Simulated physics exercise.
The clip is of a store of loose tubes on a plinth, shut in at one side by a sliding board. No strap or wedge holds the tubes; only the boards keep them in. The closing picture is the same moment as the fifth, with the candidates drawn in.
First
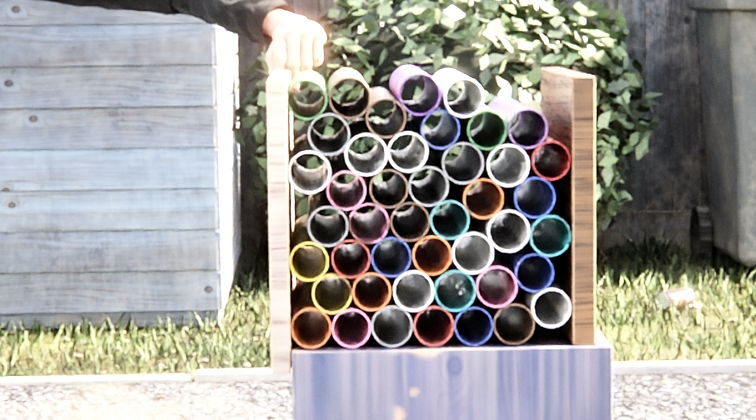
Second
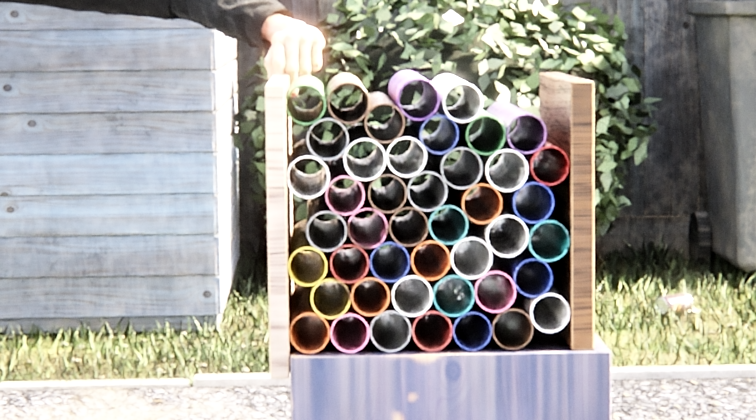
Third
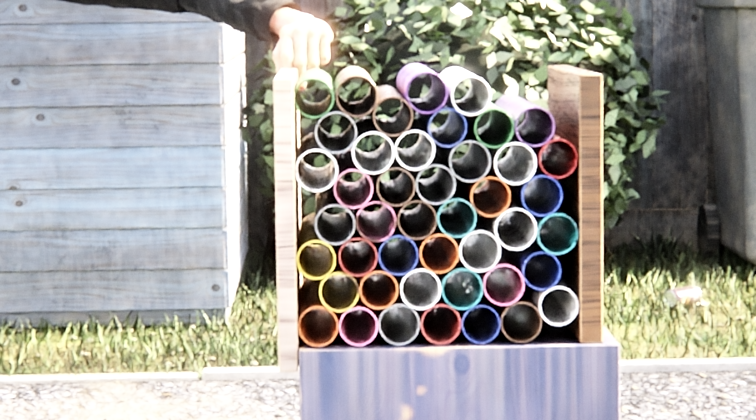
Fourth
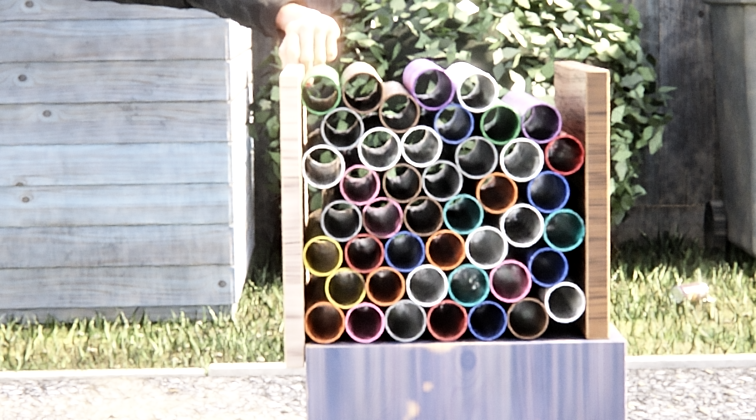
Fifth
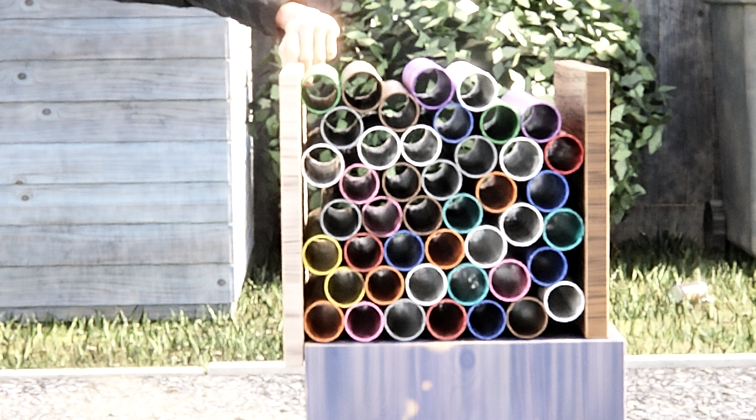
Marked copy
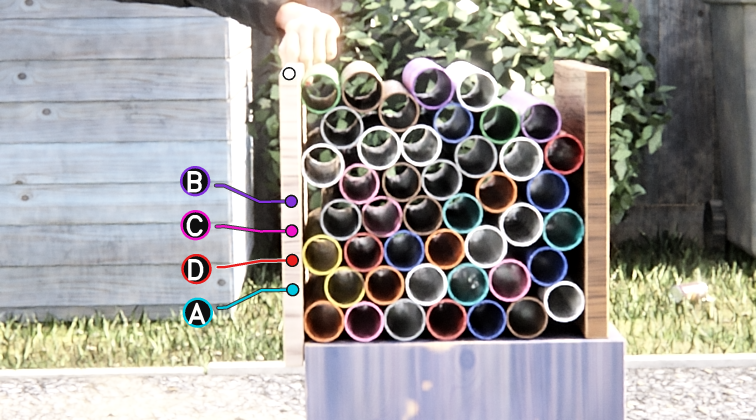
In a sunlit yard with grass, a leafy shrub and a pale wooden crate at left, the view is head-on to a plinth. Open-ended tubes rimmed in white, orange, blue, pink, green and other colours are stacked between two upright wooden boards, with a hand resting atop the left one. The hand, boards and tubes stay still while the camera wobbles slightly, drifts a little down and left, then steadies.
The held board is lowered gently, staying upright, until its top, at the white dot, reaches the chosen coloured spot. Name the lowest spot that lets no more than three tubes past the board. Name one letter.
The answer is mark B.
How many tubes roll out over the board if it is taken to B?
The count is one.
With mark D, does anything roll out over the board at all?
At D: Yes.
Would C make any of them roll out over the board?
Yes.
On the copy, A at (292, 290); B at (291, 202); C at (291, 231); D at (292, 260); the white dot at (289, 73).
On B. First, top of the board (300, 135).
Then, top of the board (301, 201).
Finally, top of the board (301, 201), one out over the board.
By contrast, A four out over the board; C four out over the board; D four out over the board.
